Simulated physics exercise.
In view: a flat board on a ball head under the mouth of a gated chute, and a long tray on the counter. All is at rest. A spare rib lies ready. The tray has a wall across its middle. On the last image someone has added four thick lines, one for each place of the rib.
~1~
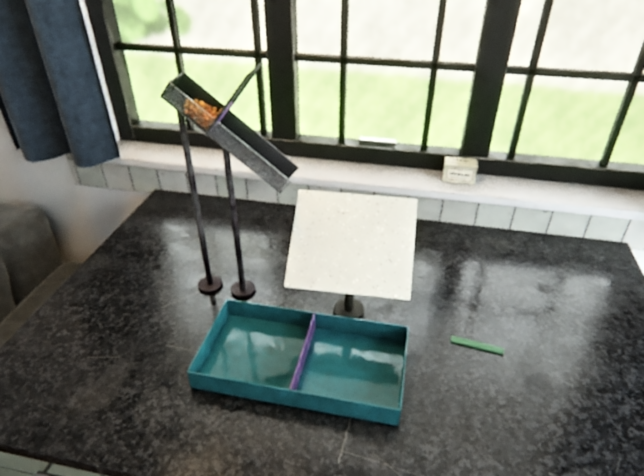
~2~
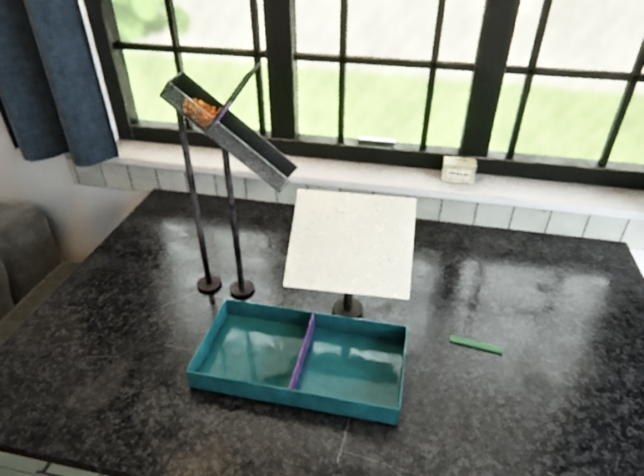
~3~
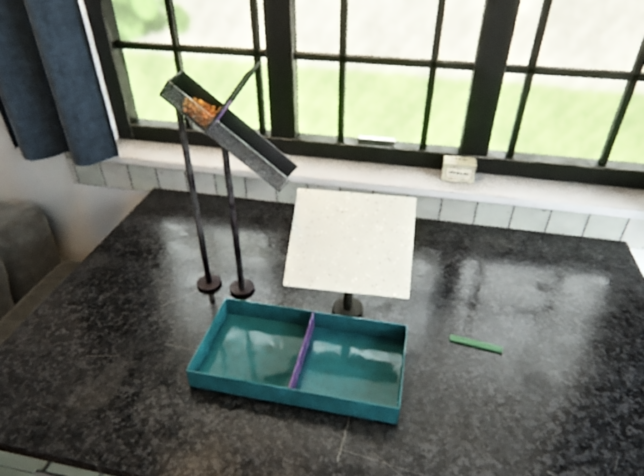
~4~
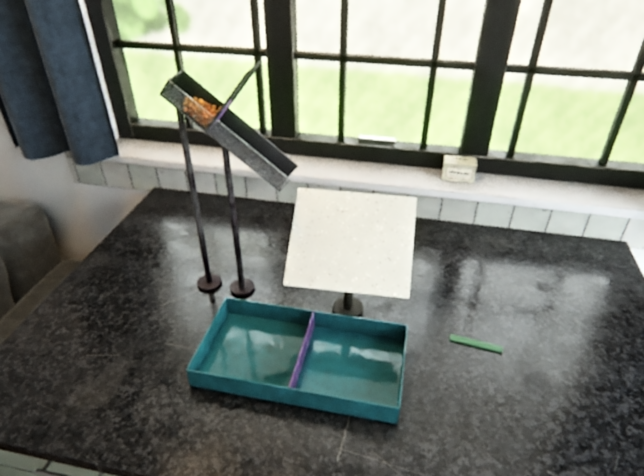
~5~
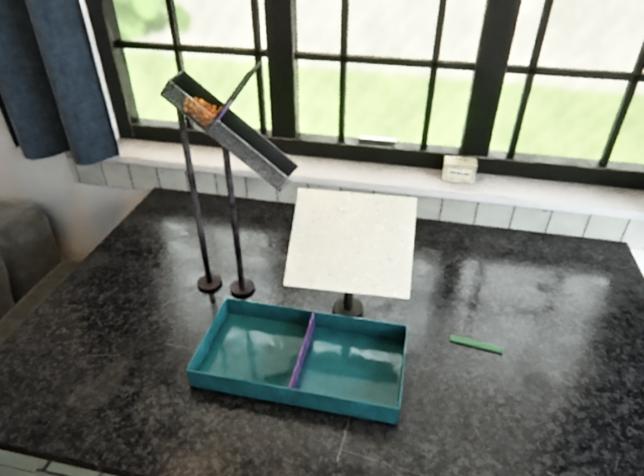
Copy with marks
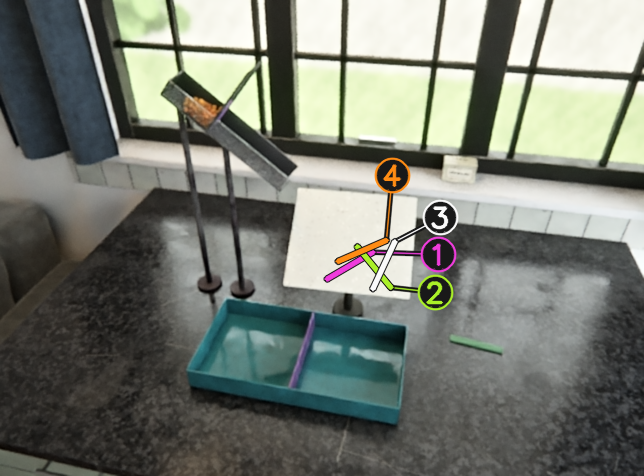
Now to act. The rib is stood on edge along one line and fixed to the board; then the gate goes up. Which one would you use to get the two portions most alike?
Line 1 does it best.
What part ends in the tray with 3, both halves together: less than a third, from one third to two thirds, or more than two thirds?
More than two thirds.
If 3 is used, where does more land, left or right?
The right half.
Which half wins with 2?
The right half.
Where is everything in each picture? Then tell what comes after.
Load behind the gate (205, 113), roasted chickpeas; lip of the chute (285, 186), sloping fairly steeply, in the first picture.
Middle of the board (351, 242), tilted fairly steeply; middle of its low edge (345, 293); of its high edge (356, 194), in the second picture.
Front corners of the tray (186, 370) and (399, 408); front end of its middle wall (289, 389); gate still shut (224, 109), in the third picture.
Middle of the load (204, 111); lip (284, 184), in the fourth picture.
Middle of the load (204, 111); lip (284, 184), in the fifth picture.
On the marked copy, line 1 from (372, 252) to (327, 278); line 2 from (357, 246) to (390, 287); line 3 from (394, 241) to (372, 288); line 4 from (386, 240) to (338, 261).
With 1, of what is caught, roughly half in the left half, roughly half in the right.
With 2, of what is caught, about a tenth in the left half, almost all in the right.
With 3, of what is caught, about a tenth in the left half, almost all in the right.
With 4, of what is caught, about a tenth in the left half, the larger part in the right.
